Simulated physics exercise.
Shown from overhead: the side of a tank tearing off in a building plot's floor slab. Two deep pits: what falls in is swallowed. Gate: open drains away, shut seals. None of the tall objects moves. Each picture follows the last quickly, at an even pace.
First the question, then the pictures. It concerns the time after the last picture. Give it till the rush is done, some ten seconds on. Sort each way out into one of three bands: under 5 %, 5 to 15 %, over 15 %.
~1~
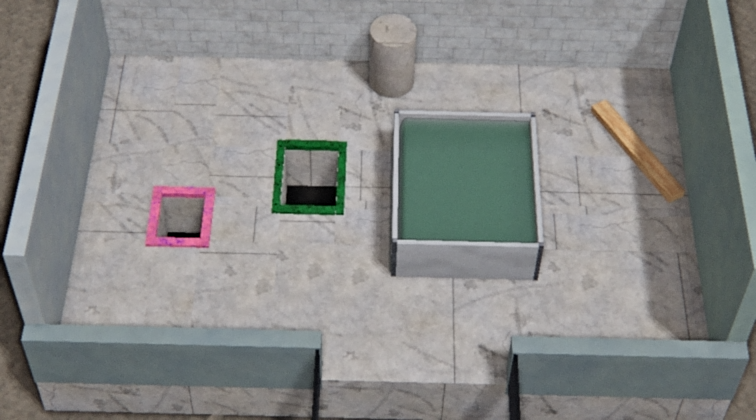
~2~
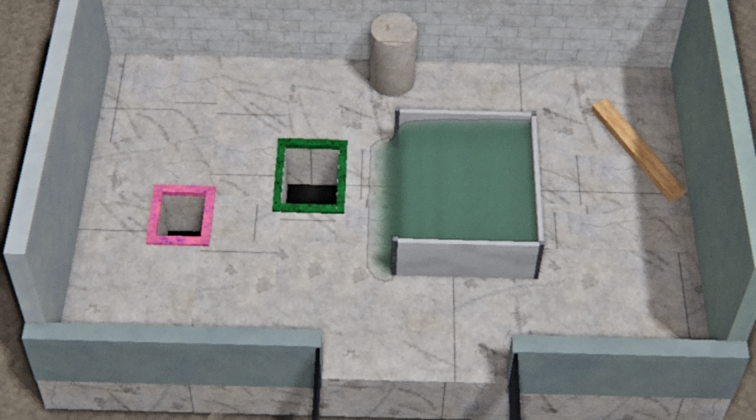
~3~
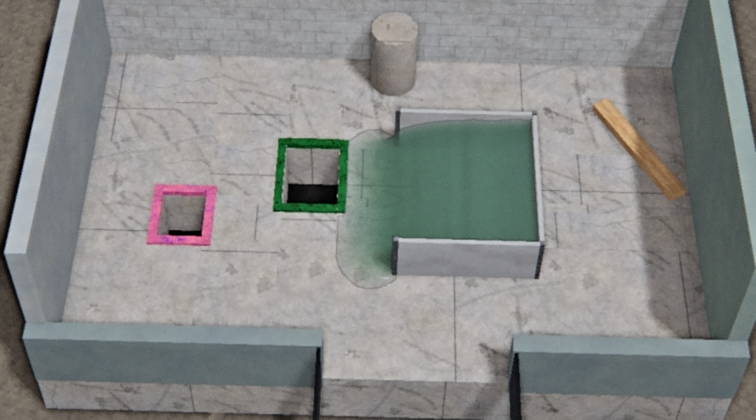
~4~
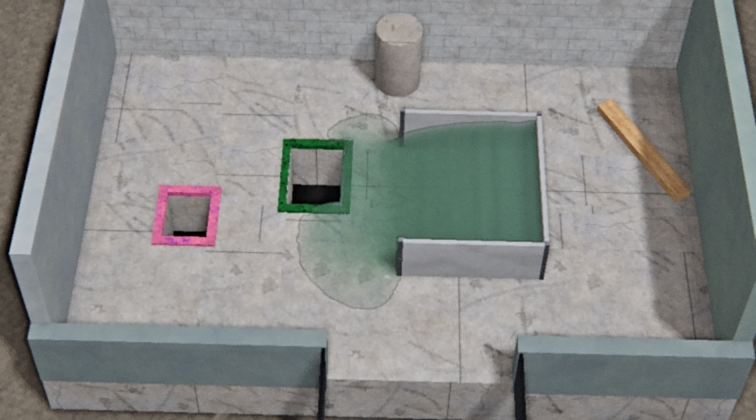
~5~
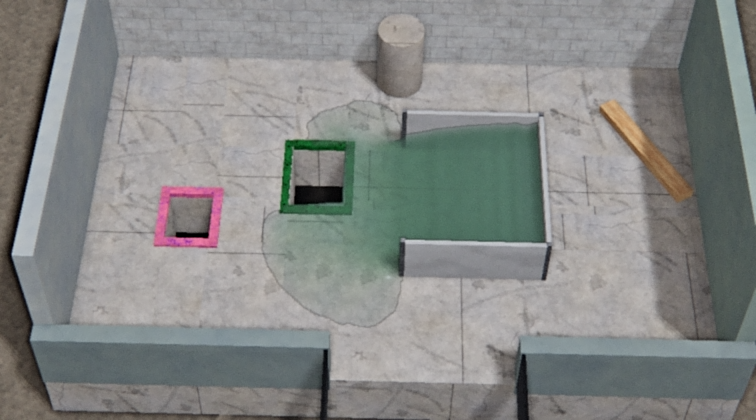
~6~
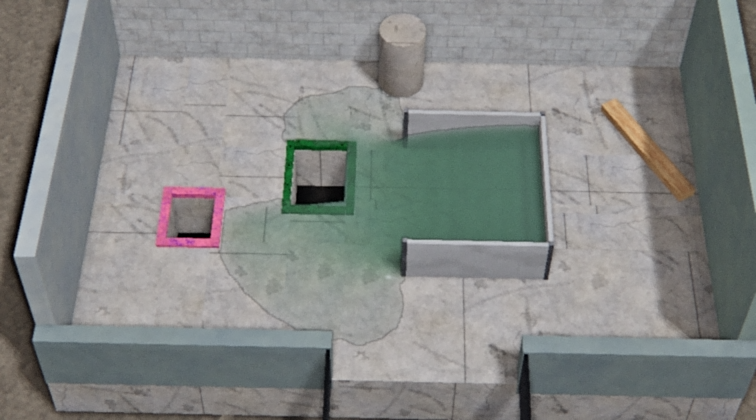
Sorted: Gate - under 5 %; pink pit - 5 to 15 %; green pit - over 15 %.
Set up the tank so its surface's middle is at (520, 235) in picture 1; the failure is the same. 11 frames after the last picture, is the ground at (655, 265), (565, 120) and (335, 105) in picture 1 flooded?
In order: Unflooded, then unflooded, then inundated.
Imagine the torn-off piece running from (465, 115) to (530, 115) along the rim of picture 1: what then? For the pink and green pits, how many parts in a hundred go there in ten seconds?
Pink: 0 percent; green: 2 percent.
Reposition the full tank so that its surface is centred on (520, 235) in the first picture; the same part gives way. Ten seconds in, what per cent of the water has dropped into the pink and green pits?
Result in per cent: Pink pit 15, green pit 15.
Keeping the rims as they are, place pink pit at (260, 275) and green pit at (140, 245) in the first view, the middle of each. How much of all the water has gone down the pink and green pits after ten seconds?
Of the total, the pink pit holds 15 per cent and the green pit 20 per cent.
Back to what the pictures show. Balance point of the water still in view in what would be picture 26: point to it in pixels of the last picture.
Near (280, 222).
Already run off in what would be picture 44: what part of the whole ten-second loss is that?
It should be close to 95 percent by then.
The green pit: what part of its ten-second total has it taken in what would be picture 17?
It works out at roughly 75 percent of the ten-second total.
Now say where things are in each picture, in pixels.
The open tank at (466, 180) is whole and still, in the first frame.
Water pours out at (398, 196) and has run to (392, 141), in the second frame.
Water pours out at (398, 198) and has run to (375, 134), in the third frame.
The front is at (338, 295), out from the gap at (403, 200), in the fourth frame.
The front is at (328, 115), out from the gap at (405, 201), in the fifth frame.
The front is at (223, 245), out from the gap at (407, 201), in the sixth frame.
A moment on, water covers 35 % of the floor; the gate 0 %, the pink pit 2 %, the green pit 16 %.
Next, water covers 40 % of the floor; the gate 0 %, the pink pit 5 %, the green pit 25 %.
Then, water covers 45 % of the floor; the gate 0 %, the pink pit 8 %, the green pit 31 %.
Later, water covers 50 % of the floor; the gate 0 %, the pink pit 10 %, the green pit 32 %.
In the end, water covers 70 % of the floor; the gate 2 %, the pink pit 10 %, the green pit 33 %.
